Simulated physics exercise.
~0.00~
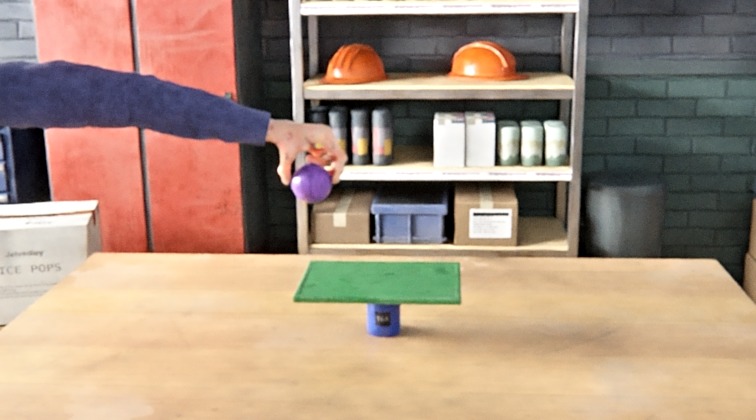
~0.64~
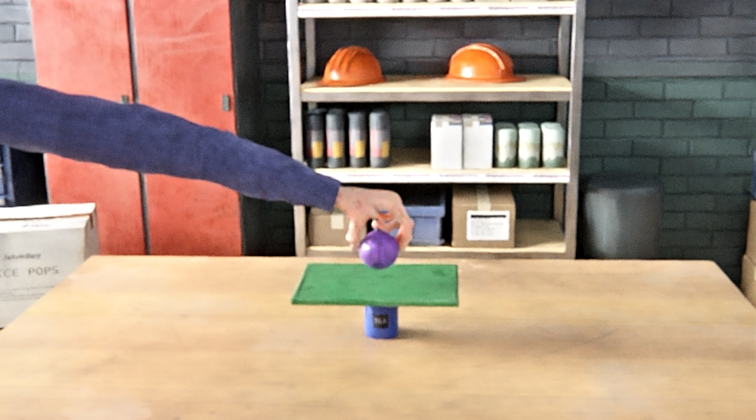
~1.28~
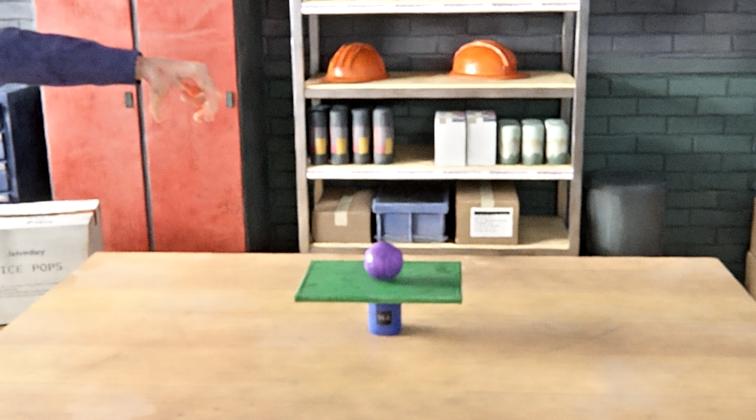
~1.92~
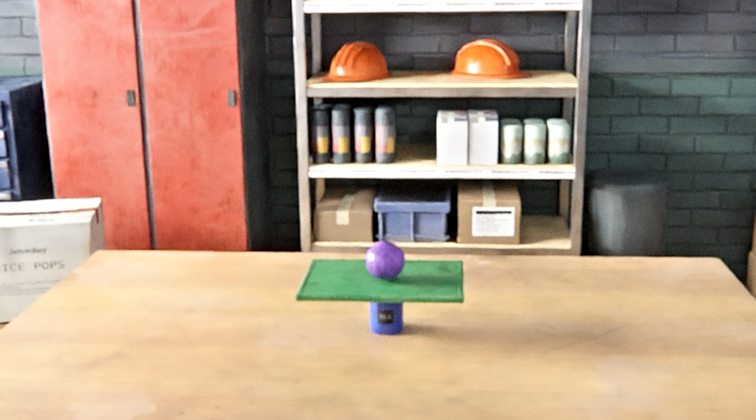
A hand sets a purple onion on the balanced green lid, withdraws, and everything stays up.
